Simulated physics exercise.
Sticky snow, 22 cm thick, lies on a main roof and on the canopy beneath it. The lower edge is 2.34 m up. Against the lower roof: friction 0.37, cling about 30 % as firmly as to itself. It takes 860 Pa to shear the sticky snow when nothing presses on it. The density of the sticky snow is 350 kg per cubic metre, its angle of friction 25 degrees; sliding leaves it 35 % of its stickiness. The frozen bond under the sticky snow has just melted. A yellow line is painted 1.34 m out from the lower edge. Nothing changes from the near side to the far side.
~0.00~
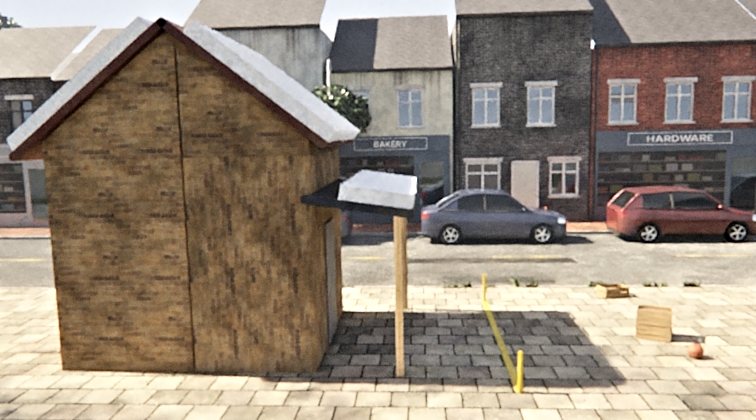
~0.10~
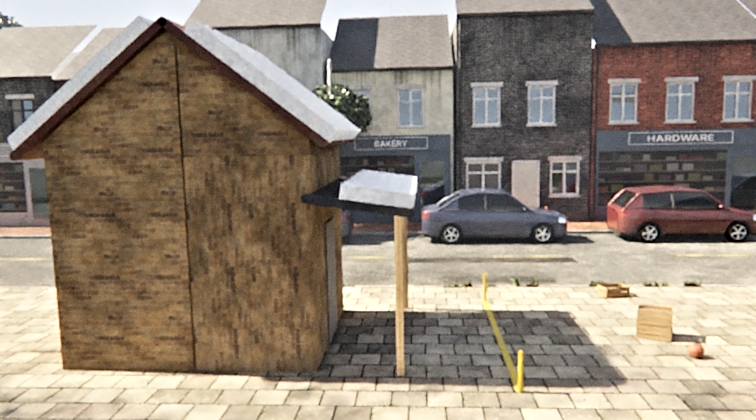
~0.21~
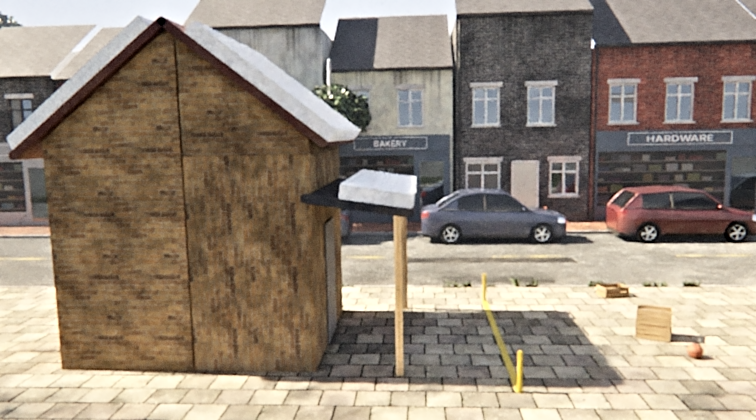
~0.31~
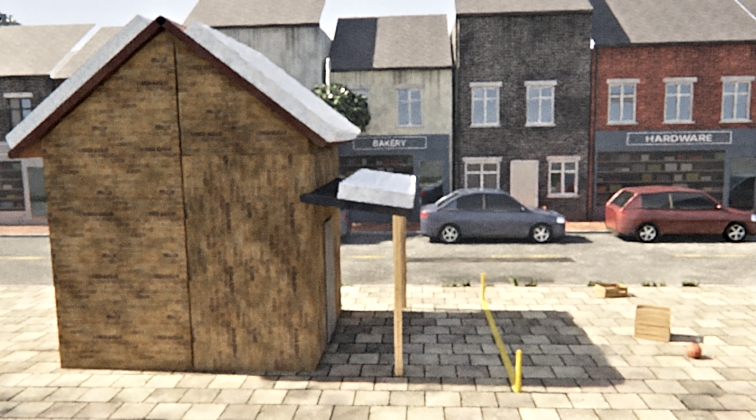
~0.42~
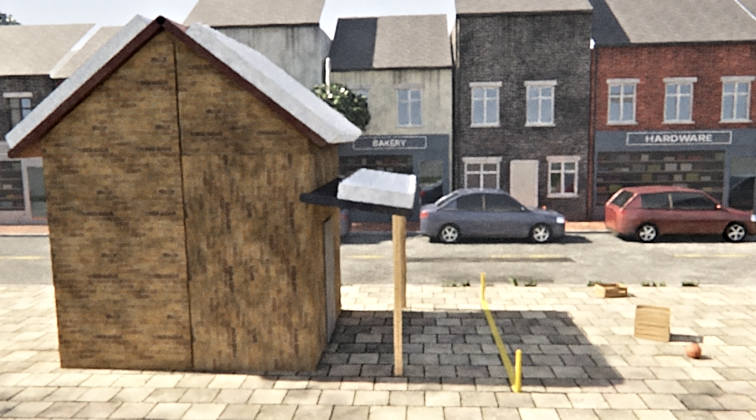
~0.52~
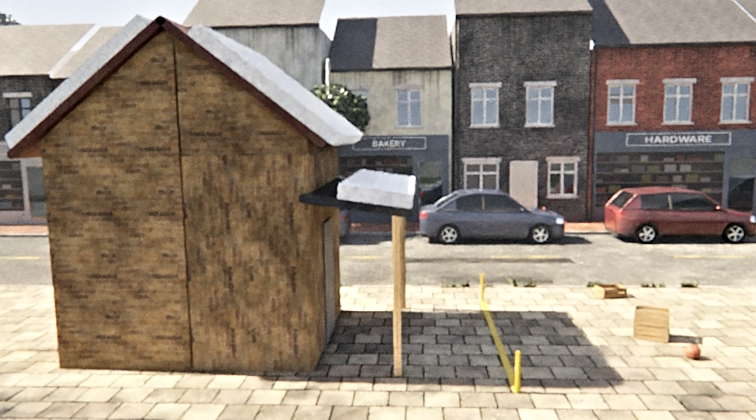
The clip opens on a narrow brick building with pale snow on its main roof and on a small post-supported canopy, across the street from shops and two parked cars. The snow on the main roof creeps very slightly down the slope, staying in one piece, while everything else remains still.
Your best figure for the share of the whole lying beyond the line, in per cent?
Close to 0 per cent.
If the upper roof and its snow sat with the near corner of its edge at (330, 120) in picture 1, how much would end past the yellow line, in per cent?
In that case some 4 per cent.
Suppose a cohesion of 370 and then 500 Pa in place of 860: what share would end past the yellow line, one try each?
In turn about 14 %, 4 %.
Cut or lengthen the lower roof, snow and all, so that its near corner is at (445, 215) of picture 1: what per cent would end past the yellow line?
Then about 0 %.
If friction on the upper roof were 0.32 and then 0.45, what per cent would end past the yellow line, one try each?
In turn about 14 %, 3 %.
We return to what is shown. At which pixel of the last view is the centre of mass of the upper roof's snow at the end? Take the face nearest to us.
Near (357, 177).
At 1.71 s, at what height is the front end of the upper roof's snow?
Roughly 2.8 m.
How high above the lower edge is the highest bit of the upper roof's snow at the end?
Some 0.9 m.
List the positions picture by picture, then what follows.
The first picture shows leading edge of the sticky snow at (328, 135).
The second picture shows leading edge of the sticky snow at (329, 135), its middle shifted 4 mm.
The third picture shows leading edge of the sticky snow at (329, 135), its middle shifted 1.4 cm.
The fourth picture shows leading edge of the sticky snow at (329, 125), its middle shifted 3.2 cm, 1 % of it past the upper edge, in one piece.
The fifth picture shows leading edge of the sticky snow at (331, 127), its middle shifted 5.9 cm, 3 % of it past the upper edge, in one piece.
The sixth picture shows leading edge of the sticky snow at (333, 128), its middle shifted 9.6 cm, 5 % of it past the upper edge, in one piece.
After 1.07 s, none is below the lower edge and 0 % is past the line.
After 1.71 s, none is below the lower edge and 0 % is past the line.
After 2.36 s, none is below the lower edge and 0 % is past the line.
After 3.00 s, 1 % is below the lower edge and 0 % is past the line.
After 5.60 s, at the end, 1 % is below the lower edge and 0 % is past the line.
